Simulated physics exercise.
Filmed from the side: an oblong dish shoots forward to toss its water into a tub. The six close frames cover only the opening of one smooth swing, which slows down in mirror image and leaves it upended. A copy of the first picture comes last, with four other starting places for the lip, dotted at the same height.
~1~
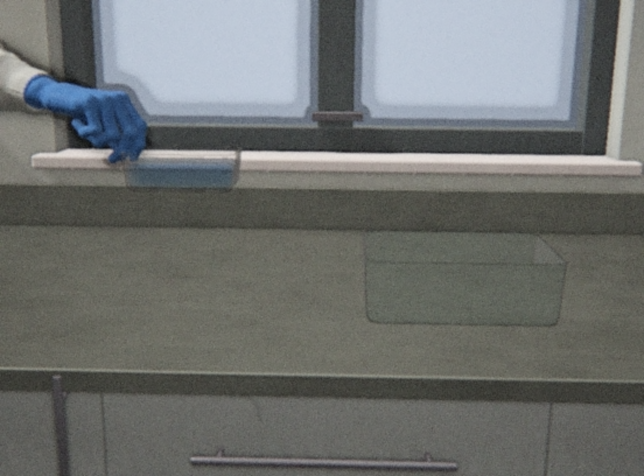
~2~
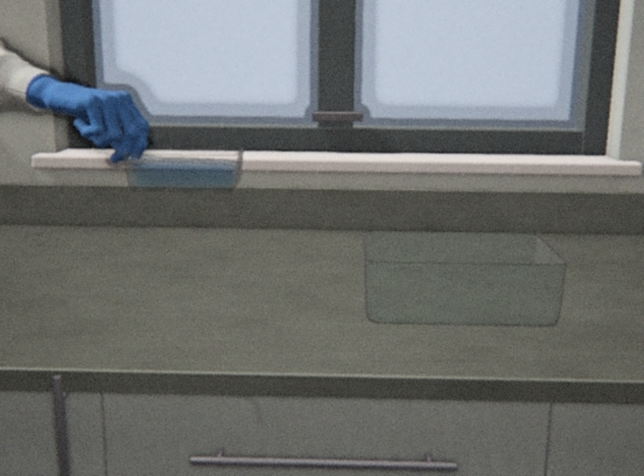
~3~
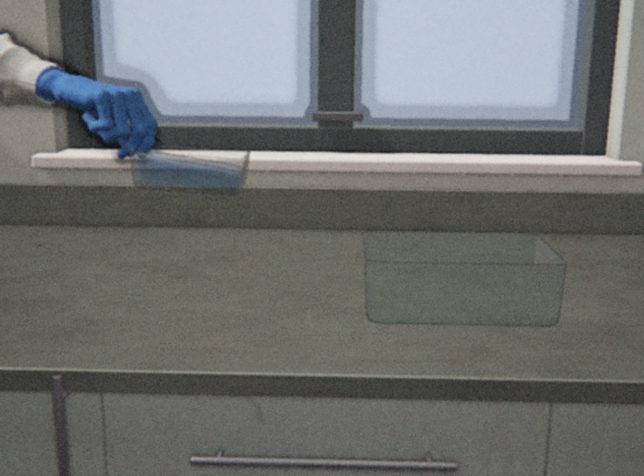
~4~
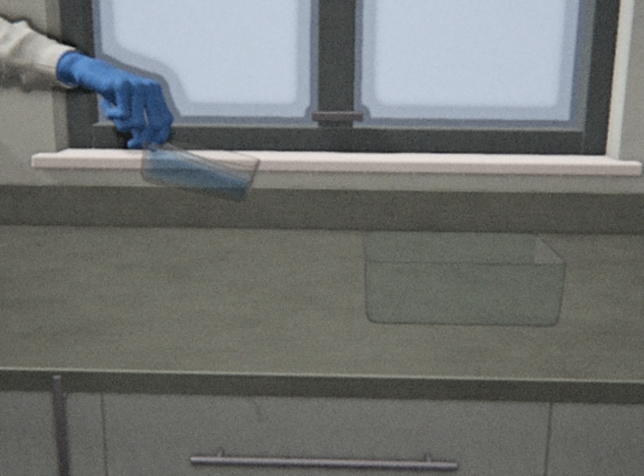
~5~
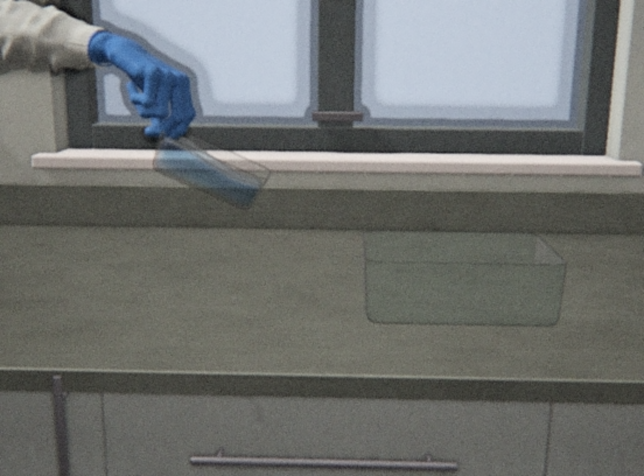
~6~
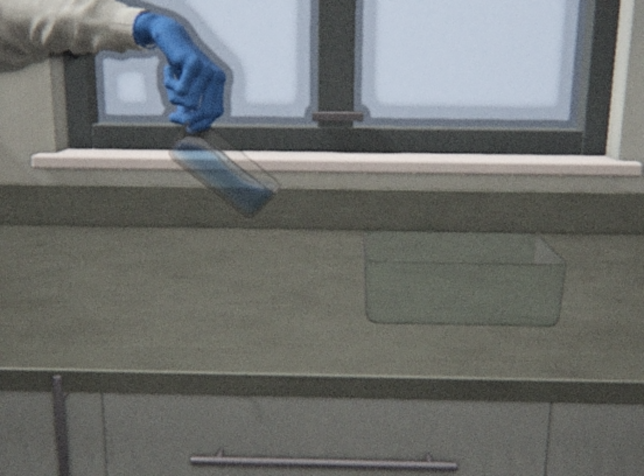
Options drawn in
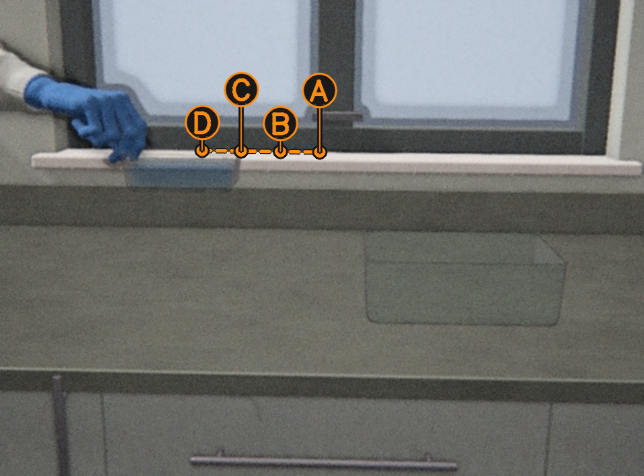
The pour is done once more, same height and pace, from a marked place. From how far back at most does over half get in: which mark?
The answer is dot B.
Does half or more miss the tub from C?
Yes, that goes wrong.
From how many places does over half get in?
Two.
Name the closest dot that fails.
C it is.
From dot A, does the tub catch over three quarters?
Yes, clearly.
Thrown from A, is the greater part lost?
No, not at all.
In orange, A at (319, 152); B at (280, 151); C at (241, 151); D at (202, 150).
With A, about 90 % lands in the tub, 2 % falls short and 8 % goes beside or beyond.
With B, about 78 % lands in the tub, 16 % falls short and 6 % goes beside or beyond.
With C, about 10 % lands in the tub, 84 % falls short and 6 % goes beside or beyond.
With D, about 0 % lands in the tub, 97 % falls short and 3 % goes beside or beyond.
